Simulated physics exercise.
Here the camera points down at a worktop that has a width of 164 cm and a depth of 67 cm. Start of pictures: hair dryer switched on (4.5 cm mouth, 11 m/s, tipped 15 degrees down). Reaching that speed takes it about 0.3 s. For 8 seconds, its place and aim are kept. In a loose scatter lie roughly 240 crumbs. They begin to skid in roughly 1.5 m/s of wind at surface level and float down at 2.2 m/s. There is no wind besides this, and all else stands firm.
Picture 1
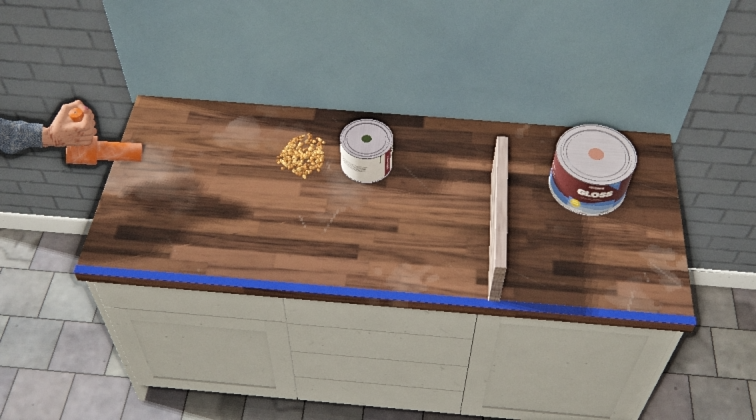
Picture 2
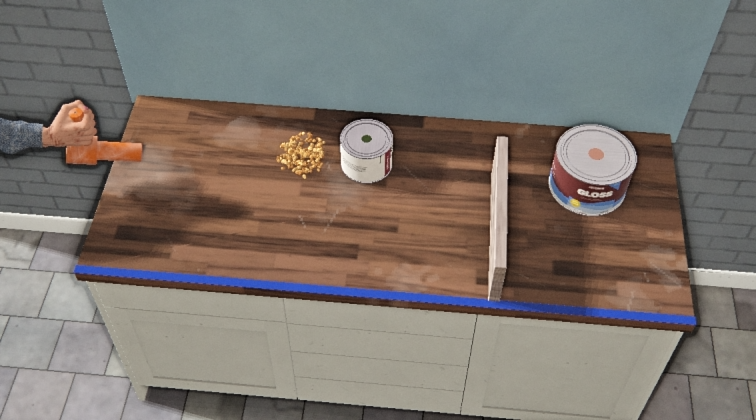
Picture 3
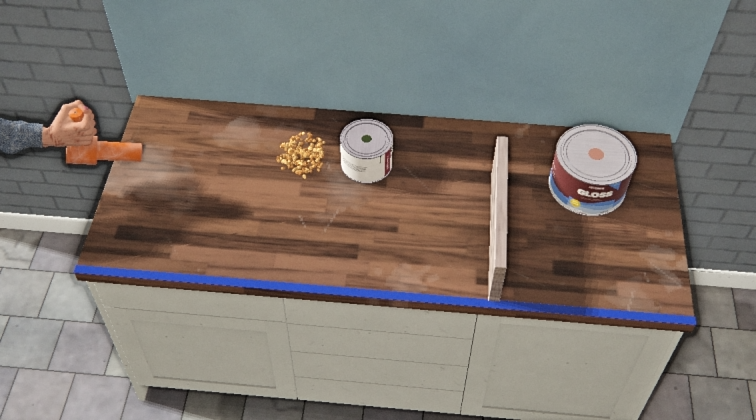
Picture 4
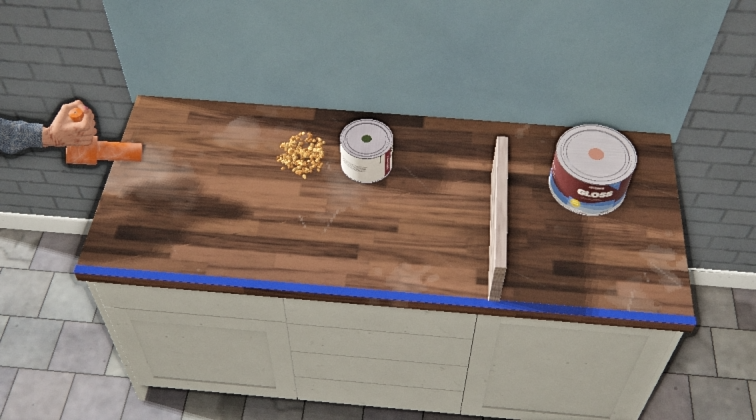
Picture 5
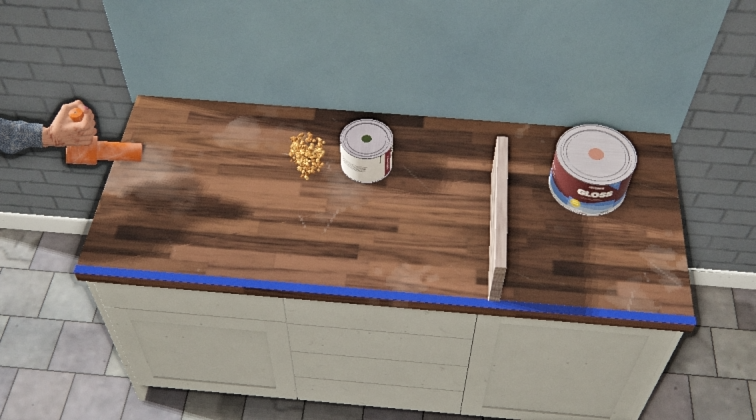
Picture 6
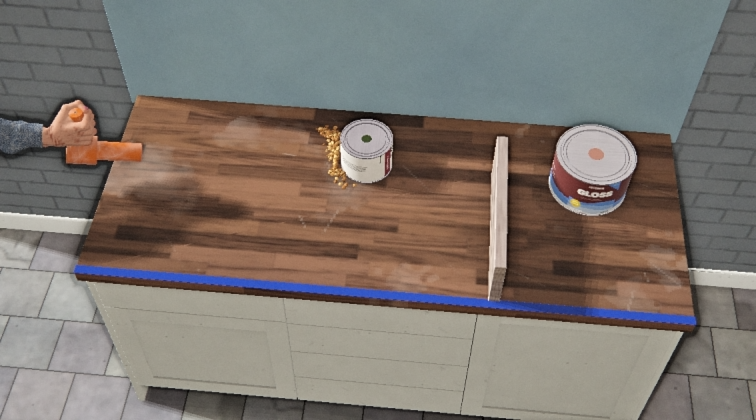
A loose scatter of golden crumbs lies still on a wooden worktop, between an orange hair dryer held by a hand at the left and a small tin. The crumbs then shift slightly right, and skid up against the tin's left side, while the hand, tins and upright board stay put.
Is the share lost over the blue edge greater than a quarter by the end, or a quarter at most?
It ends up a quarter at most.
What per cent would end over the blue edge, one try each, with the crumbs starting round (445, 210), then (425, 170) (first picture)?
Taking the two spots in order, I'd say around 0 percent and then 0 percent.
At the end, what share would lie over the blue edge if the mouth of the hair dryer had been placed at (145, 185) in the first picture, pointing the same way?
Then around 0 percent.
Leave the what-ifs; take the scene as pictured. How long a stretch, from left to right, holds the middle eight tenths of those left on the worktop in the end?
Looks like some 40 cm to me.
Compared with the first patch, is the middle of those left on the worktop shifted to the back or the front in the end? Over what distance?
It moves toward the far edge, close to 10 cm.
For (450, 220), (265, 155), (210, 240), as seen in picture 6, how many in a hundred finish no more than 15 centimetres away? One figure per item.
I would say some 20 %, 0 % and 0 % respectively.
Then, 1.2 s after the last picture, 44 % are on the move or not yet settled, 2 % are over the blue edge; the middle of those still in play is near (557, 152).
Then, 2.2 s after the last picture, 37 % are on the move or not yet settled, 2 % are over the blue edge; the middle of those still in play is near (557, 152).
Then, 4.1 s after the last picture, 34 % are on the move or not yet settled, 2 % are over the blue edge; the middle of those still in play is near (552, 152).
Then, 7.7 s after the last picture, at the end, 2 % are over the blue edge; the middle of those still in play is near (552, 151).
